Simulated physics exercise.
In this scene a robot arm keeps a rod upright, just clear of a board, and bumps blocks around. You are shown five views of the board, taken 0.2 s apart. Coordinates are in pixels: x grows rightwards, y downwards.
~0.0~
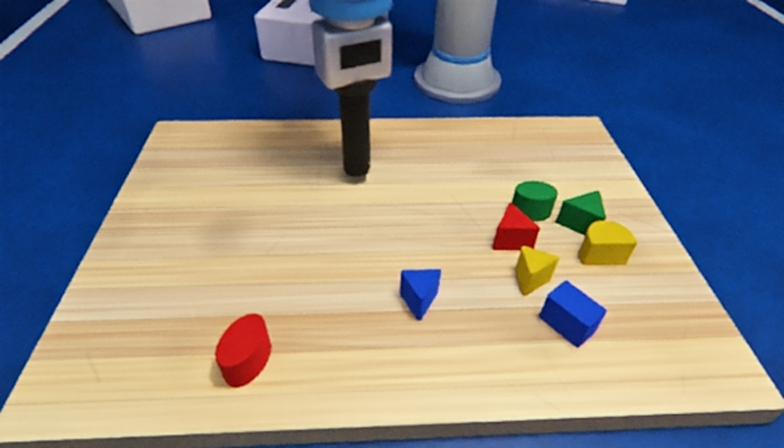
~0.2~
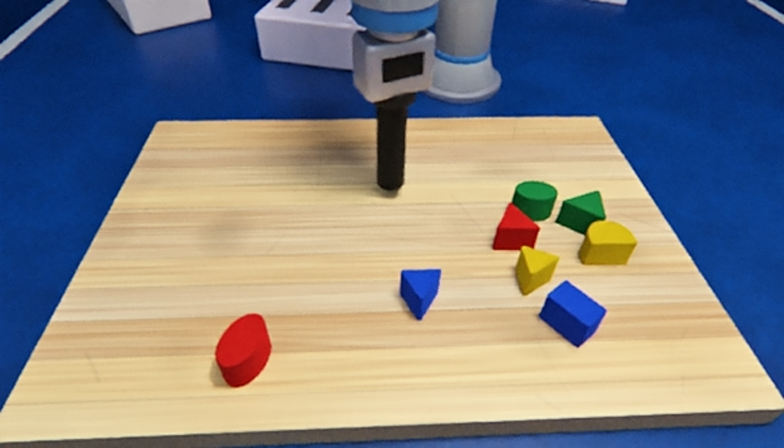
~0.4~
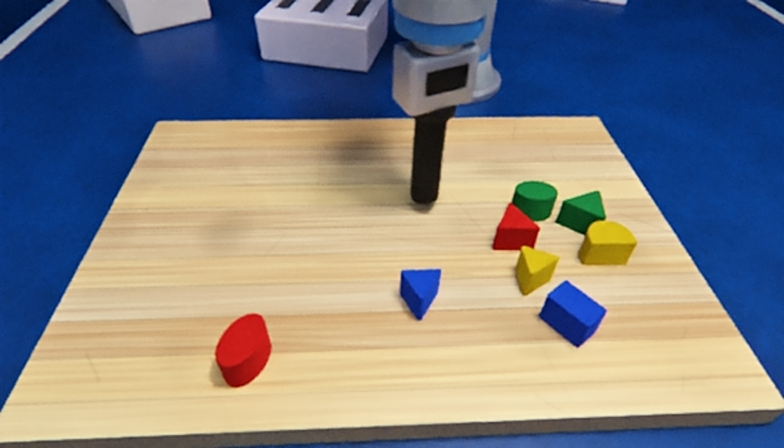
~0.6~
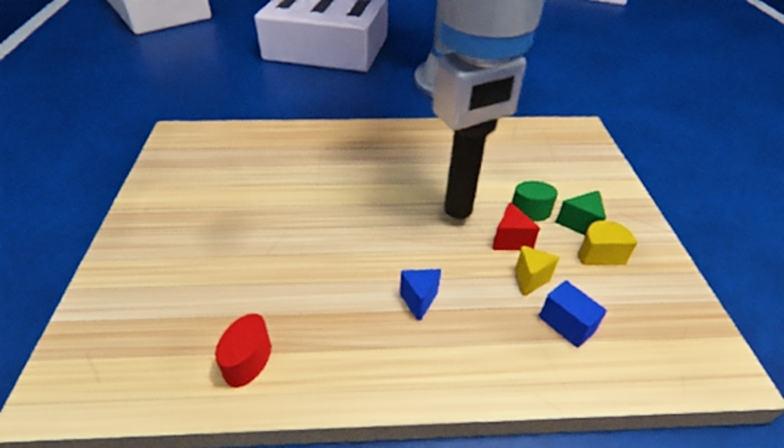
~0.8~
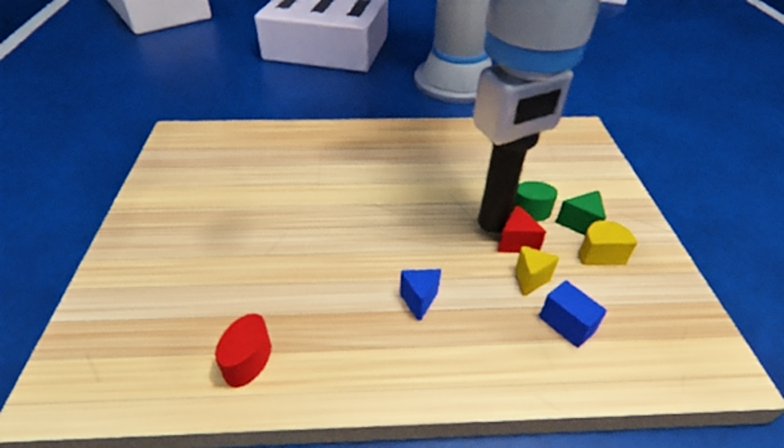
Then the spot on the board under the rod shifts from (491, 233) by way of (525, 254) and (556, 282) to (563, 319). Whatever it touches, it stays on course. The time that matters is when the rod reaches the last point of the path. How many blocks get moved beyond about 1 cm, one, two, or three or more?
My prediction: No fewer than three blocks.
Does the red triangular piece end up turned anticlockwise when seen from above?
Yes - that is the case.
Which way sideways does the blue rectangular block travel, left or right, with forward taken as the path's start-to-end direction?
Sideways, to the right.
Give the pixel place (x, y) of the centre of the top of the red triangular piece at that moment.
Its top centre lands on (593, 253).
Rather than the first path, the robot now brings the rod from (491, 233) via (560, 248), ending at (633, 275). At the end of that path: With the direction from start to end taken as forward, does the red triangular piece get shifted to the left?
In short: No.
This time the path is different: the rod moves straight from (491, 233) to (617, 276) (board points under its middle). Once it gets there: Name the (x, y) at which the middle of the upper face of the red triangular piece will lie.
That would be at about pixel (637, 277).
On the path given first. One third of the way, rod at (529, 245); red triangular piece at (563, 241).
Two thirds of the way, rod at (560, 273); red triangular piece at (593, 253), turned 35° anticlockwise; yellow triangular piece at (541, 269), turned 40° clockwise.
At the end, rod at (567, 309); red triangular piece at (593, 253), turned 35° anticlockwise; yellow triangular piece at (537, 273), turned 70° clockwise; blue rectangular block at (579, 327), turned 40° anticlockwise; yellow half-round block not moved.
